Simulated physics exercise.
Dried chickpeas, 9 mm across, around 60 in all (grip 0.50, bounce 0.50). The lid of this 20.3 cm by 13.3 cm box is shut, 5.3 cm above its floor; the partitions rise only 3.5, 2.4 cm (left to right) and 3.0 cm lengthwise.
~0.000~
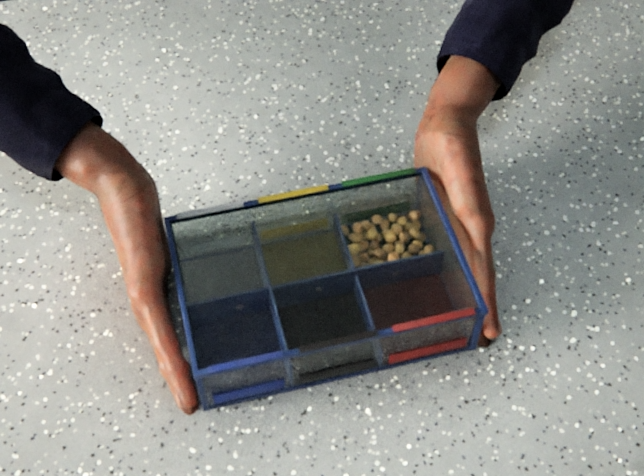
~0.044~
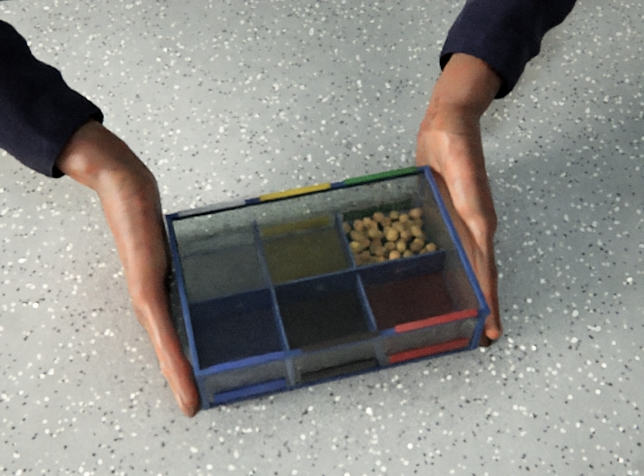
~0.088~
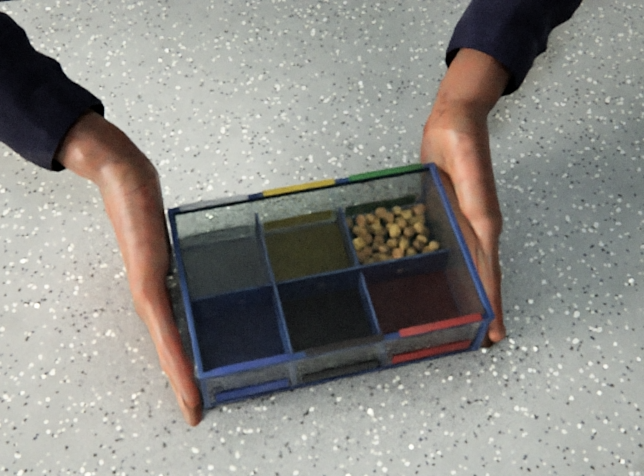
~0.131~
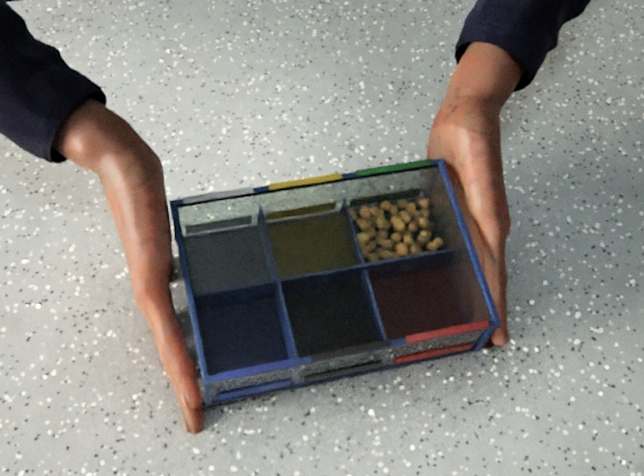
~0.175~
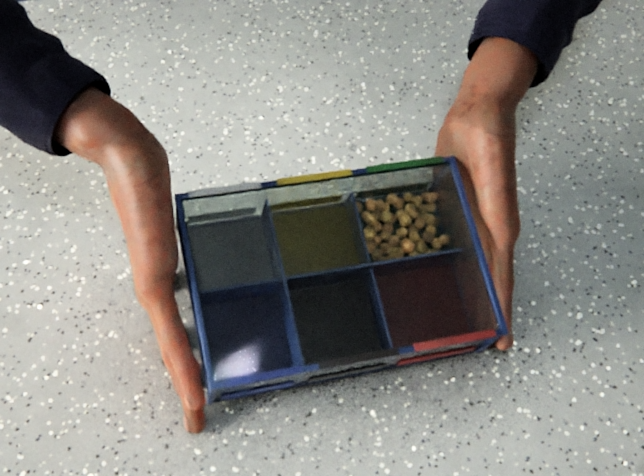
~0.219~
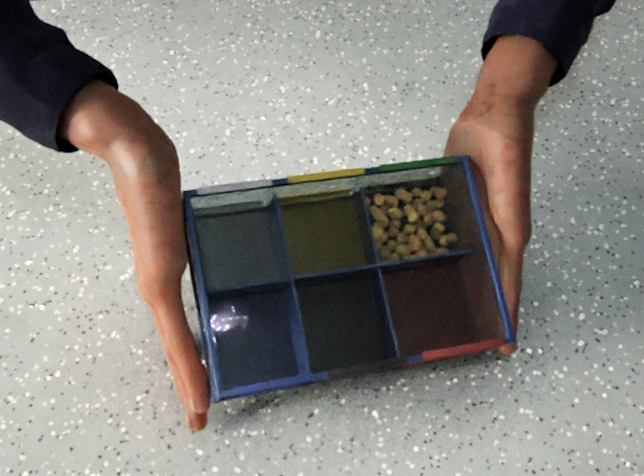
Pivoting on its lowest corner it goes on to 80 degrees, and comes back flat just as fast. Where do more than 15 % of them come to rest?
Red yes, blue no, green yes, yellow no, white no, black no.
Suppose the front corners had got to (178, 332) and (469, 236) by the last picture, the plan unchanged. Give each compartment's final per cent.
Red 0; blue 0; green 75; yellow 25; white 5; black 0.
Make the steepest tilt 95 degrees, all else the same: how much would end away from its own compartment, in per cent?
Some 65 per cent.
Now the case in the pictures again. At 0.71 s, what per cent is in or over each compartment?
Red 10, blue 0, green 90, yellow 0, white 0, black 0.
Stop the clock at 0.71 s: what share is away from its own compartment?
Some 10 per cent.
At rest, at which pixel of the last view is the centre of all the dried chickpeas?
At about (422, 270).
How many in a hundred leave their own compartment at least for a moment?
Some 30 per cent.
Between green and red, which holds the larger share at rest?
It is the green one.
After 0.71 s, tilt 78 degrees; red 10 %, green 90 %.
After 1.03 s, tilt 32 degrees; red 30 %, green 70 %.
After 1.45 s, tilt 0 degrees; red 30 %, green 70 %.
By 1.8 s all is still; red 30 %, blue 0 %, green 70 %, yellow 0 %, white 0 %, black 0 %.
